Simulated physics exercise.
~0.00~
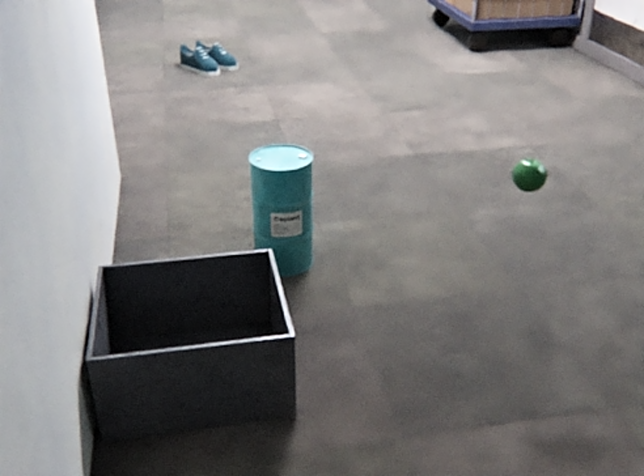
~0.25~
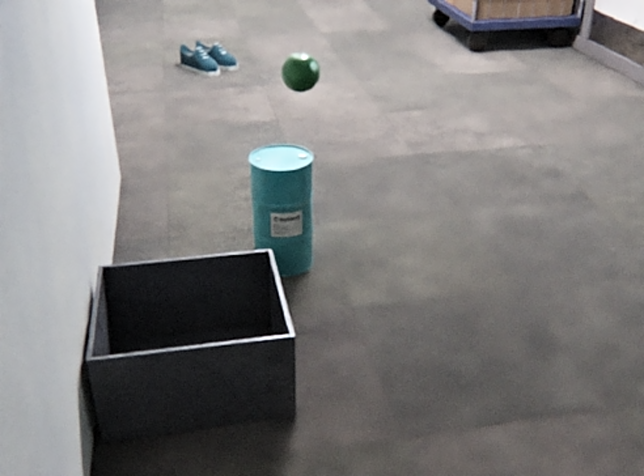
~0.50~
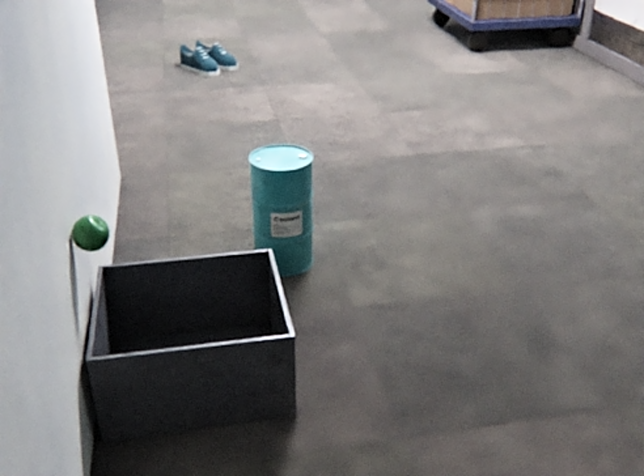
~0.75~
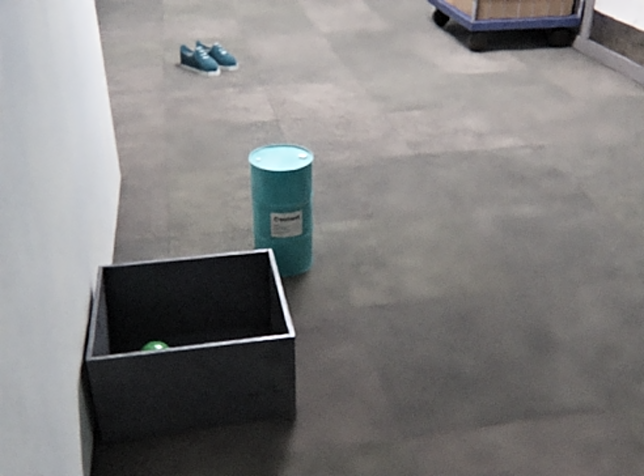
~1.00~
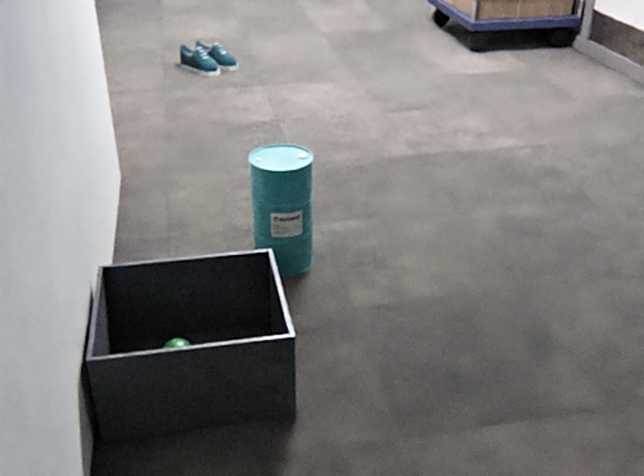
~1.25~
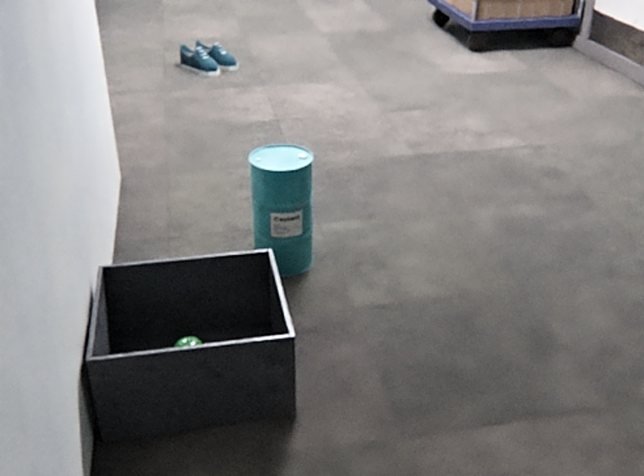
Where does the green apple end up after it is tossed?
The green apple ends up inside the open dark box, where it stays.
